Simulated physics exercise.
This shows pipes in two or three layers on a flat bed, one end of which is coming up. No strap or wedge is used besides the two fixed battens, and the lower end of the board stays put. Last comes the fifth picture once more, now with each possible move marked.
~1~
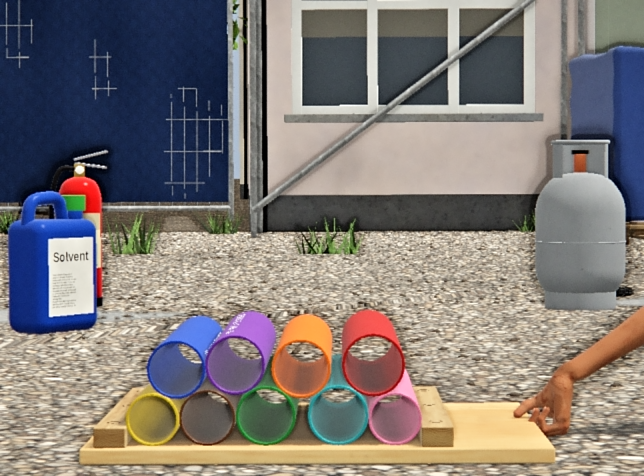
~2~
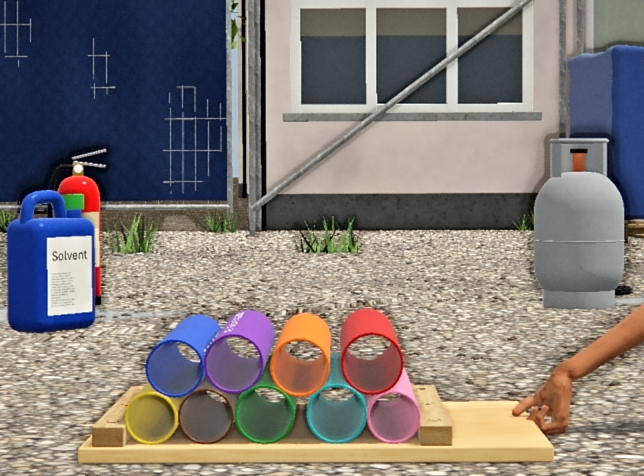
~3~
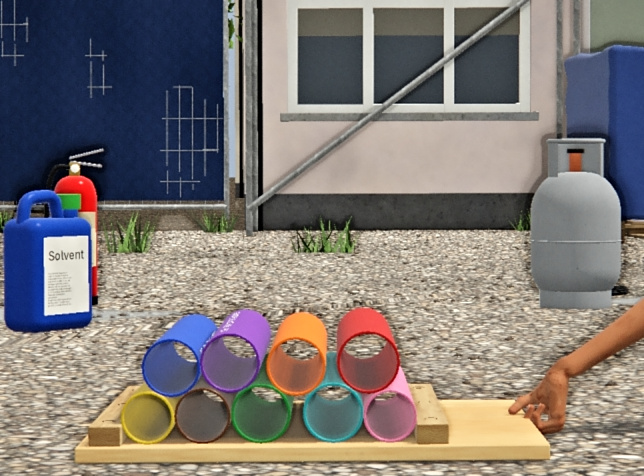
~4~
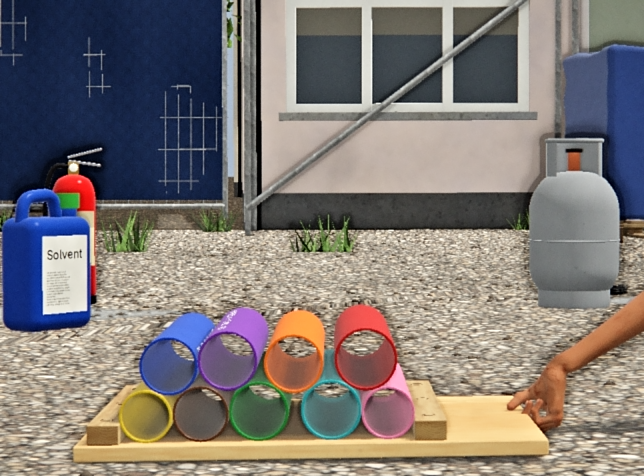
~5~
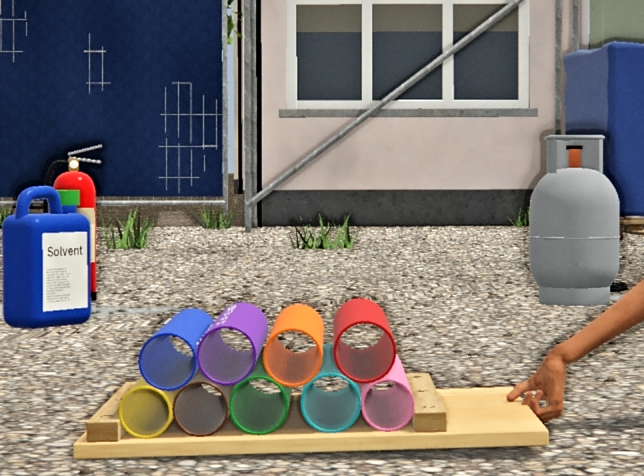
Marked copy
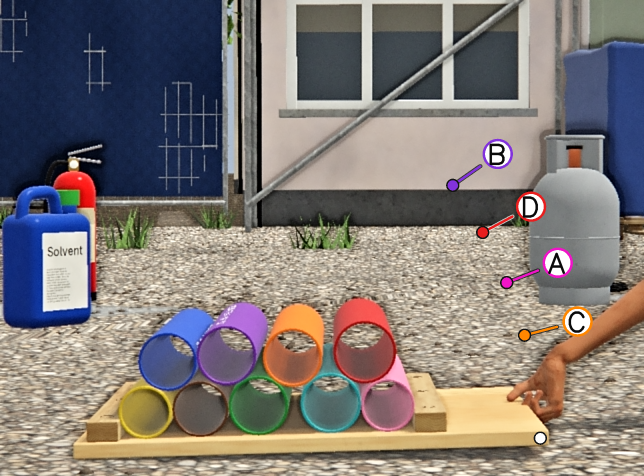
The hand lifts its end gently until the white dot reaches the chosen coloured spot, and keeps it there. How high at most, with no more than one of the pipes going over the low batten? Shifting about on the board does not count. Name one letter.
The last mark within the limit is A.
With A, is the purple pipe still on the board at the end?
Yes, with A.
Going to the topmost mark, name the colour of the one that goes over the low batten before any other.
First is the blue one.
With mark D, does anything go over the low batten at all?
Yes, at D.
On the copy, A at (507, 283); B at (453, 186); C at (525, 335); D at (483, 232); the white dot at (540, 438).
On A. First, board at 15°.
Then, board at 21°.
Finally, board at 21°, one over the low batten (blue).
By contrast, B four over the low batten (orange, red, blue, purple); C none over the low batten; D two over the low batten (blue, purple).
